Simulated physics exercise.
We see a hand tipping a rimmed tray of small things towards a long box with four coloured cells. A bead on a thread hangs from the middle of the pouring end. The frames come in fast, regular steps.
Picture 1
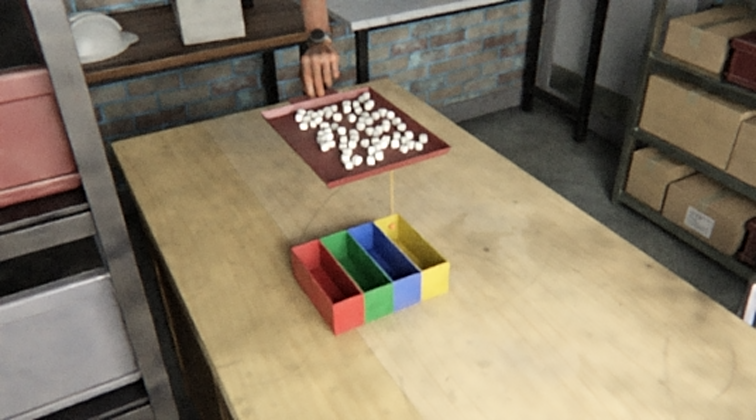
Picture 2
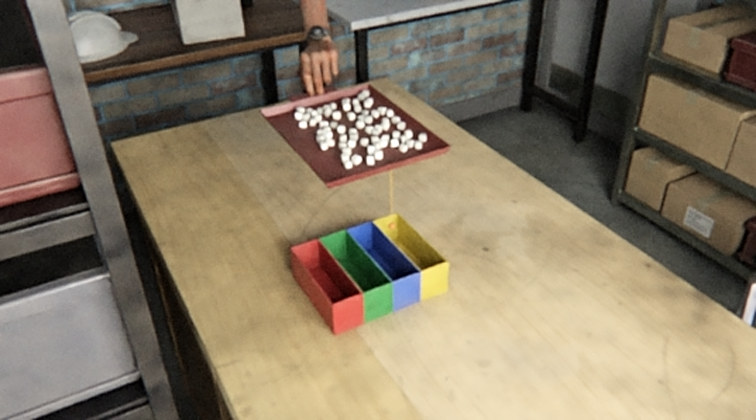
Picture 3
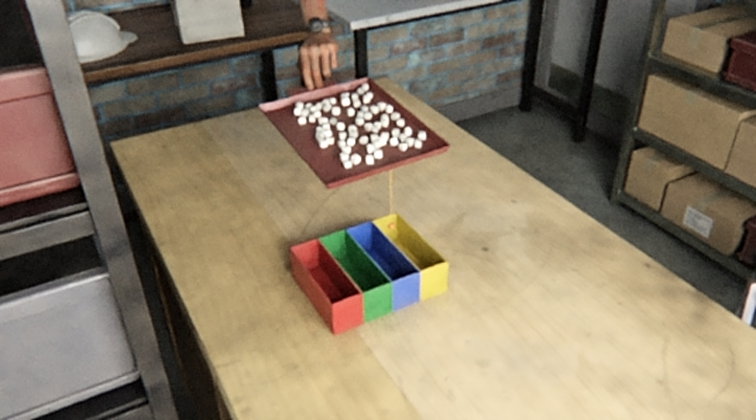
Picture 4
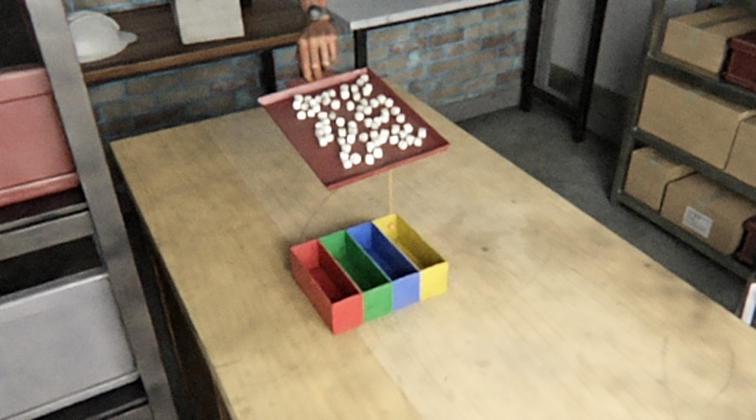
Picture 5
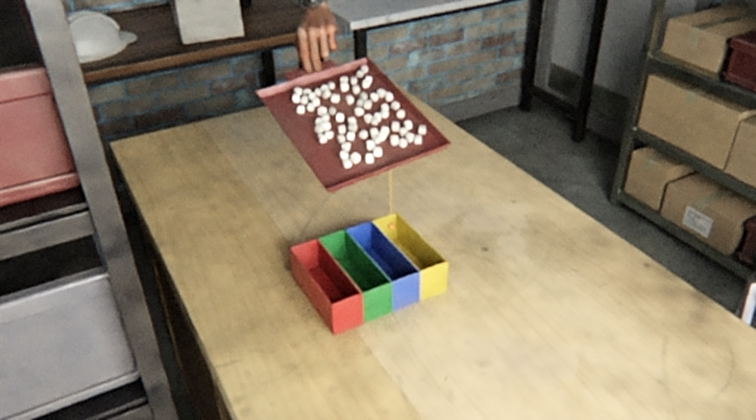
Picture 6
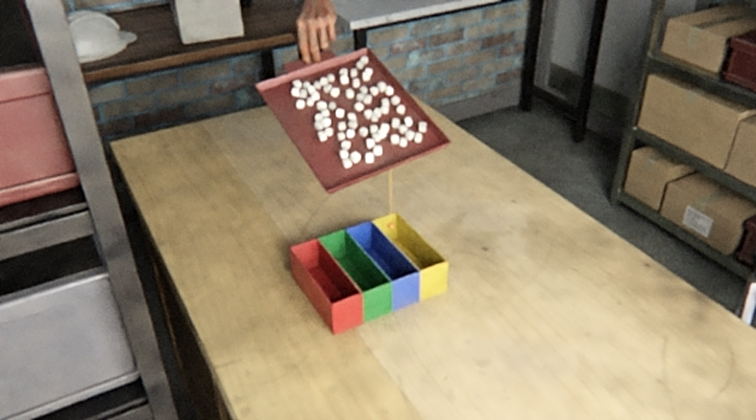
In the video, a hand gradually raises the far end of a dark red tray of small white pieces above a box with red, green, blue and yellow cells, while the tray's near edge tilts slightly down to the left.
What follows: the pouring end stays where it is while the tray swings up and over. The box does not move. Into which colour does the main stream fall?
Most goes to the green cell.
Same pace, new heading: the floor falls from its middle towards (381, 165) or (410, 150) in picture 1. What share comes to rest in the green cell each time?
Near 20 % and 0 %.
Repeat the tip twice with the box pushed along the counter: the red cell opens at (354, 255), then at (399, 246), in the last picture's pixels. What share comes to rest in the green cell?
The first gives 20 %, the second 0 %.
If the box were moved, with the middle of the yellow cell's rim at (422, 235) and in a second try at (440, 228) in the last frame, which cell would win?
At the first place red, at the second red.
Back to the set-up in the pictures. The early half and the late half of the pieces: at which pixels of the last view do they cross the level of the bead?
At about (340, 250), then at (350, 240).
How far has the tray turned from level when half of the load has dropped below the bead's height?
Roughly 75°.
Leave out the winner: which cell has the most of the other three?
Next in line is that red cell.
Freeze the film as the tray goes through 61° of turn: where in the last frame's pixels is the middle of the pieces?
Around (349, 184).
Soon, tray tipped steeply; about two thirds on the tray; a small part in the green cell; a small part in the red cell; about a quarter falling or outside the box.
A while on, tray tipped right over; about half in the green cell; about a third in the red cell; about a quarter in the blue cell; a stray few in the yellow cell.
Towards the end, tray tipped past a quarter turn; about half in the green cell; about a third in the red cell; about a quarter in the blue cell; a stray few in the yellow cell.
Finally, tray tipped past a quarter turn; about half in the green cell; about a third in the red cell; about a quarter in the blue cell; a stray few in the yellow cell.
